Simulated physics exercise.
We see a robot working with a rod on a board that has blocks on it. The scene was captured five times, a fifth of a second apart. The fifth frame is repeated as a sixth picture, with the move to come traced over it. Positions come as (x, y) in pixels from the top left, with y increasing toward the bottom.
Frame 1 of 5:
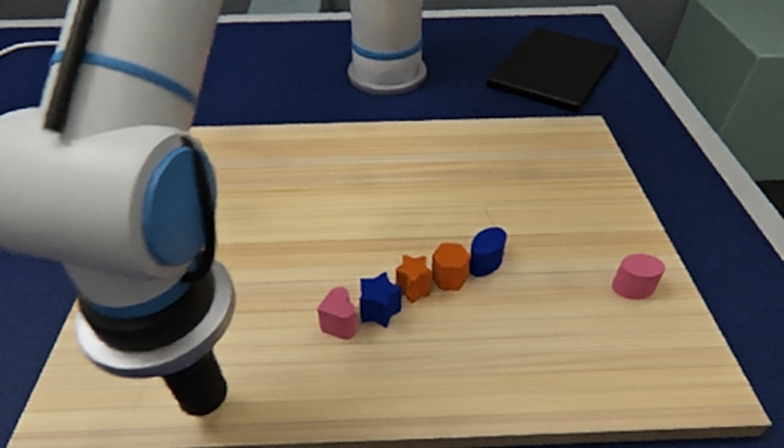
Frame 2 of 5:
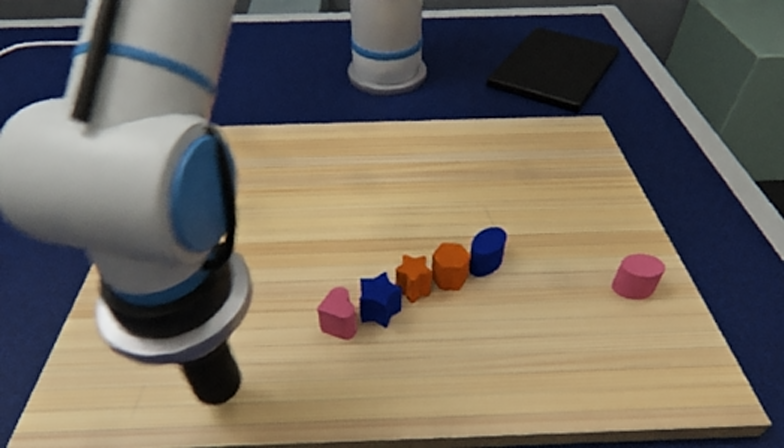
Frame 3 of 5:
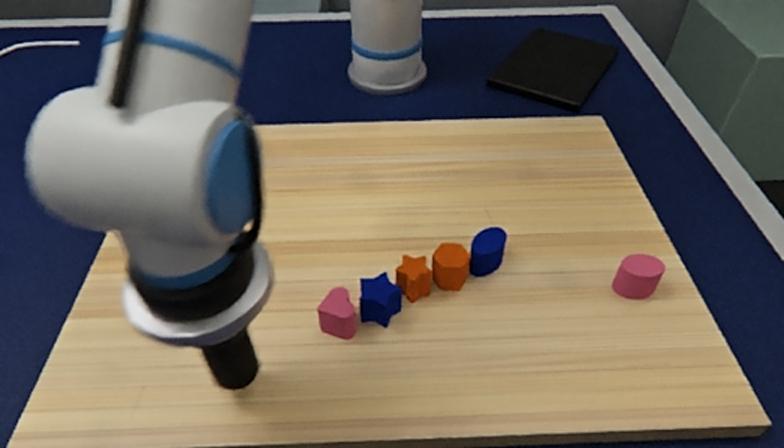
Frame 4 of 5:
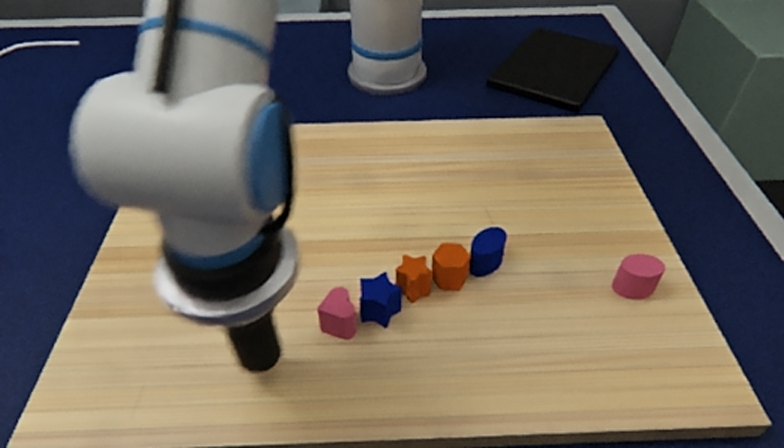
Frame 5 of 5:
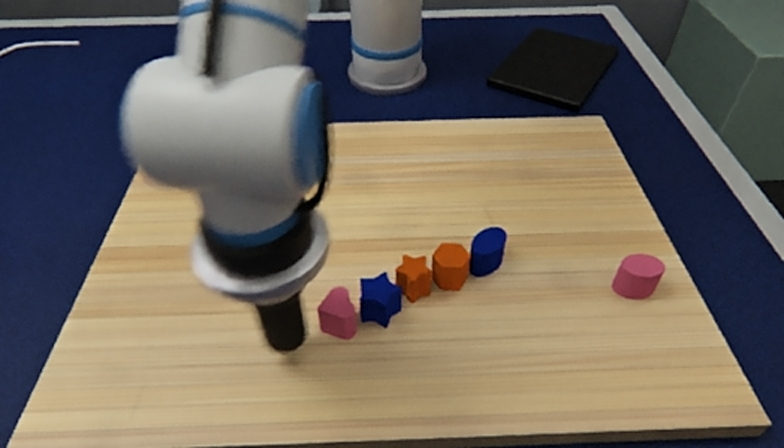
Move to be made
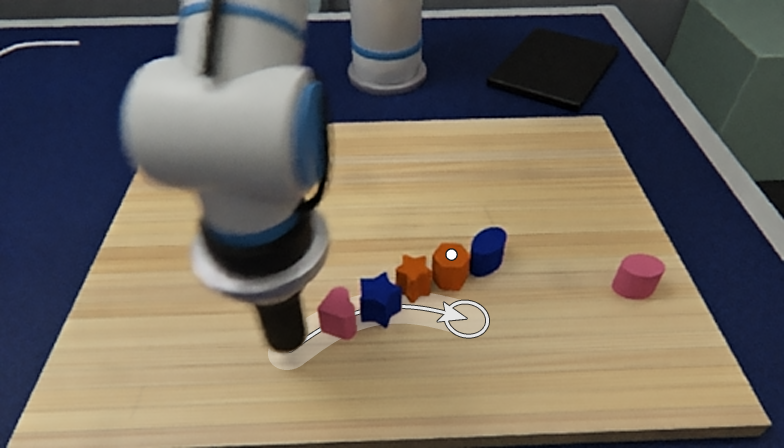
The footage shows a robot arm with a black rod moving right and slightly away across a wooden board, nearing a pink heart block at the left end of a diagonal row of blue and orange blocks, which all stay still.
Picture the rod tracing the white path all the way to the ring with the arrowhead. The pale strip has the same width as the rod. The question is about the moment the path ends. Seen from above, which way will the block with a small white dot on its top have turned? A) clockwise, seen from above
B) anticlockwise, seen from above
Answer: A.
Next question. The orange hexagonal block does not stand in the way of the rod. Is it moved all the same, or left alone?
That block will leave its spot.
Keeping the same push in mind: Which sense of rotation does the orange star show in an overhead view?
It goes round opposite to clock hands.
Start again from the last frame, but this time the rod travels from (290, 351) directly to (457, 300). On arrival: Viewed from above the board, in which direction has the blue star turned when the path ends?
Against the clock.
The line goes from (290, 351) via (345, 317) and (405, 307), ending at (467, 319); the dot is on the orange hexagonal block.
On the path given first. One third of the way, rod at (343, 301); pink heart block at (379, 294), turned 60° clockwise; blue star at (416, 285), turned 30° anticlockwise; orange star at (426, 261); orange hexagonal block at (456, 252).
Two thirds of the way, rod at (407, 290); pink heart block at (421, 312); blue star at (445, 286), turned 65° anticlockwise; orange star at (428, 260), turned 15° anticlockwise; orange hexagonal block at (458, 250).
At the end, rod at (469, 302); pink heart block at (439, 320), turned 185° clockwise; blue star at (508, 294), turned 75° anticlockwise; orange star at (432, 260), turned 40° anticlockwise; orange hexagonal block at (461, 246), turned 25° clockwise.
